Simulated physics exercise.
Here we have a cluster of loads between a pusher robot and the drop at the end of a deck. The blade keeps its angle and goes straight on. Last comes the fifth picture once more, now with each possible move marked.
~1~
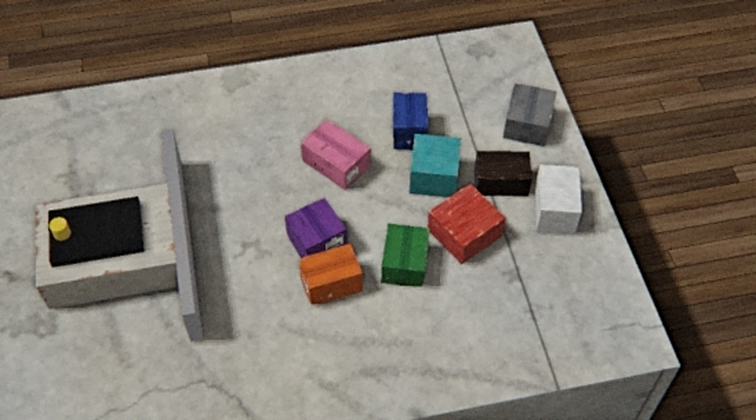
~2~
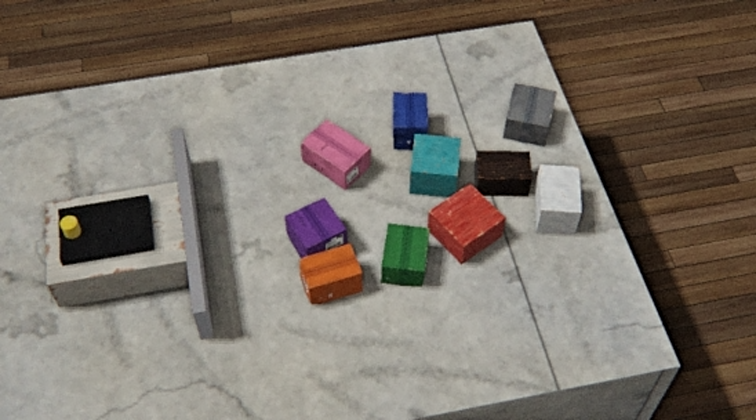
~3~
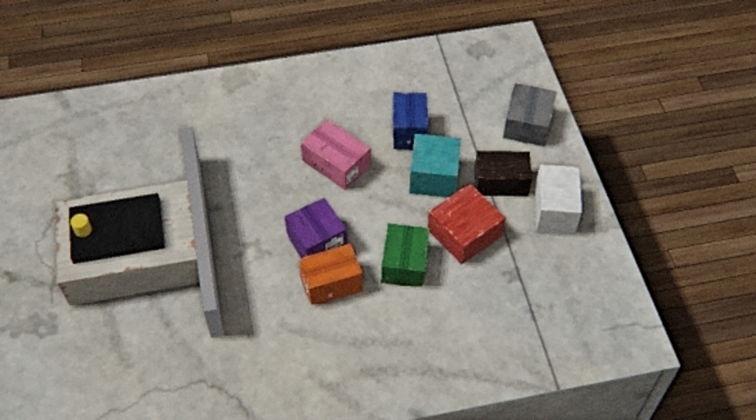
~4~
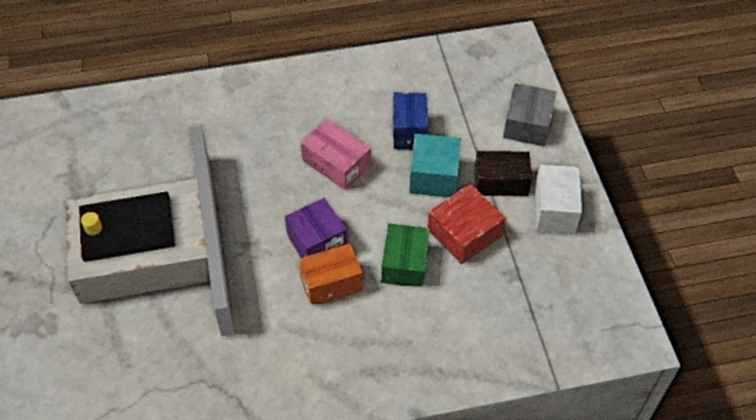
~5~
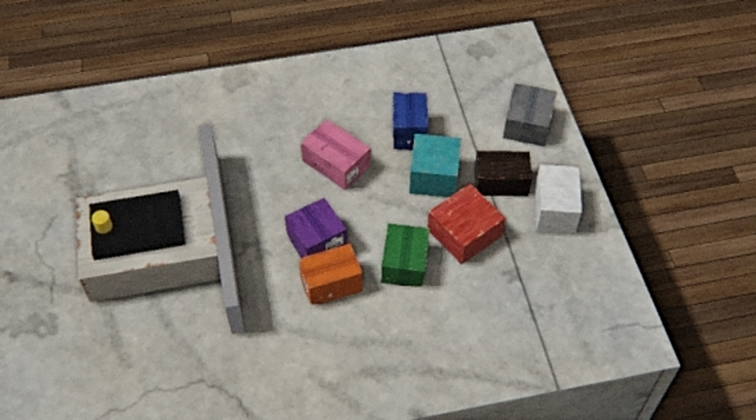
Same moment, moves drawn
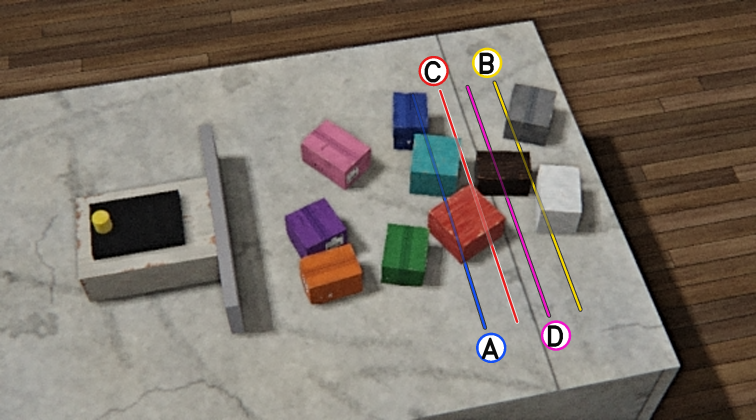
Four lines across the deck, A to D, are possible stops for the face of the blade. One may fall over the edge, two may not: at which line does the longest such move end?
The farthest such stop is C.
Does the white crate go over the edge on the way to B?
By then, yes.
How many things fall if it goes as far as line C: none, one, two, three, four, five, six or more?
One.
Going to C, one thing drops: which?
The white crate.
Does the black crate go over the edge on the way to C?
By then, no.
On the marked copy, A at (446, 202); B at (534, 187); C at (476, 197); D at (505, 192).
Taking C. A third of the way, robot (242, 206); orange parcel (362, 273); green box (411, 254).
Two thirds of the way, robot (335, 190); white crate (576, 194); red crate (536, 211).
When it is over, robot (405, 178); white crate over the edge; black crate (579, 155); one fallen.
As for the rest, A is within the limit but short; B drops four; D drops three.
